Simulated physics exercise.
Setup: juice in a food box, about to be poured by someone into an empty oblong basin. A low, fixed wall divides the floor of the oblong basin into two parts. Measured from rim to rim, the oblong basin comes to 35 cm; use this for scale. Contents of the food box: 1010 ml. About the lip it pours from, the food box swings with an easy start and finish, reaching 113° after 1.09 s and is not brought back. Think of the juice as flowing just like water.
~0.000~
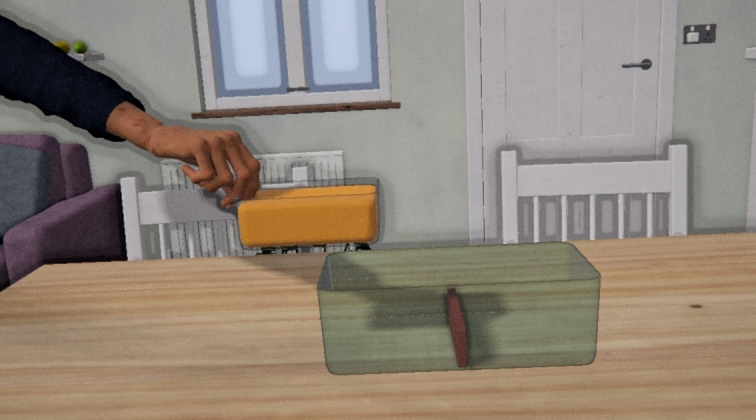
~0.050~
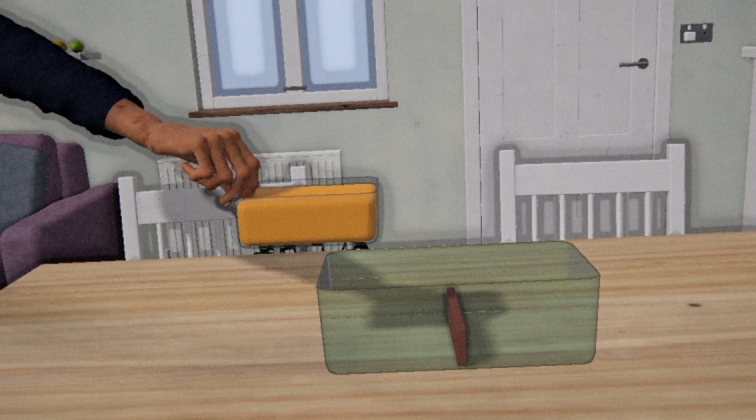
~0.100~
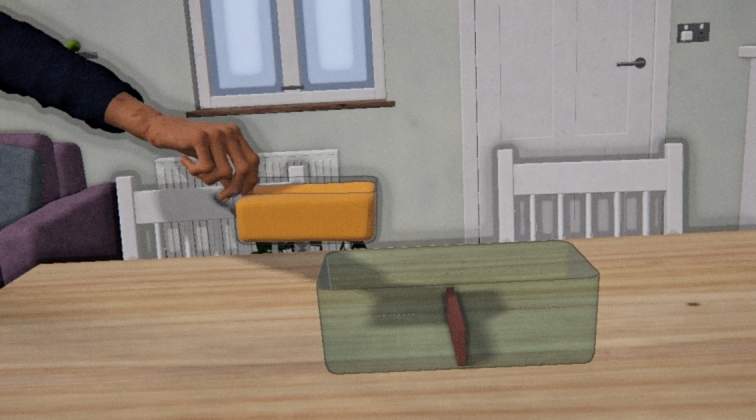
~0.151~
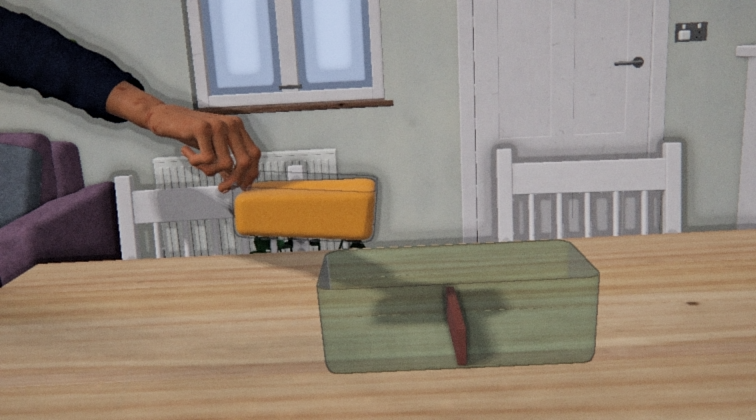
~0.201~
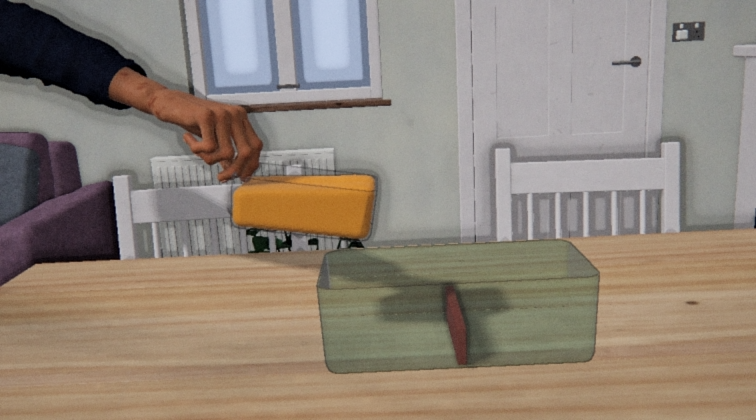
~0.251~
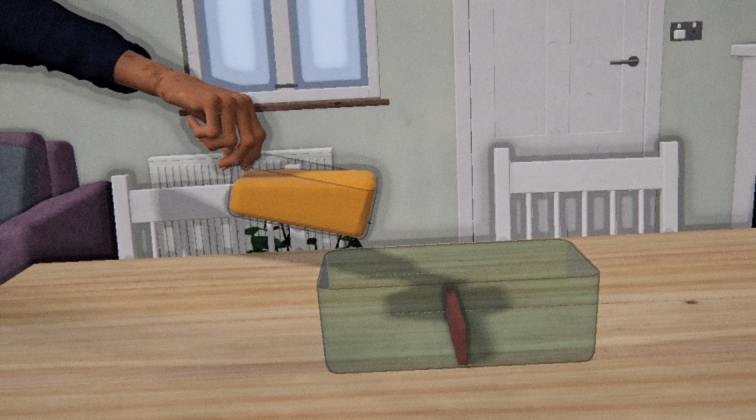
The footage shows a hand holding an orange food box behind a translucent green oblong basin on a wooden table, first keeping it nearly level, then gradually raising its left end so the box tilts slightly down toward the right.
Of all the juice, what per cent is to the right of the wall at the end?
I would say 68 percent.
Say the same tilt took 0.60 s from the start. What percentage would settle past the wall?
60 per cent.
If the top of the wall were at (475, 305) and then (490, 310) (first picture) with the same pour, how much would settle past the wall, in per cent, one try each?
50 then 25 %.
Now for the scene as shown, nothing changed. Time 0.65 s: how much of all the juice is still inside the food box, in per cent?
Roughly 30 percent.
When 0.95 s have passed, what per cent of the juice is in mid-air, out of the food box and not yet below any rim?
Near 6 per cent, I'd say.
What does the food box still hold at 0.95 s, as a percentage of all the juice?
3 in a hundred, give or take.
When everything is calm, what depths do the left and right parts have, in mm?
Left 8 mm, right 26 mm.
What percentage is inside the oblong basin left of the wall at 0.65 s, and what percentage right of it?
Around 7 on the left and around 12 on the right.
By 0.65 s the tilt is 74° and 30 per cent is still to pour, 7 is left of the wall and 12 right of it.
By 0.95 s the tilt is 108° and 3 per cent is still to pour, 14 is left of the wall and 68 right of it.
By 1.25 s the tilt is 113° and 0 per cent is still to pour, 23 is left of the wall and 68 right of it.
By 1.59 s the tilt is 113° and 0 per cent is still to pour, 23 is left of the wall and 68 right of it.
At rest 23 per cent lies left of the wall, 68 right of it and 9 outside.
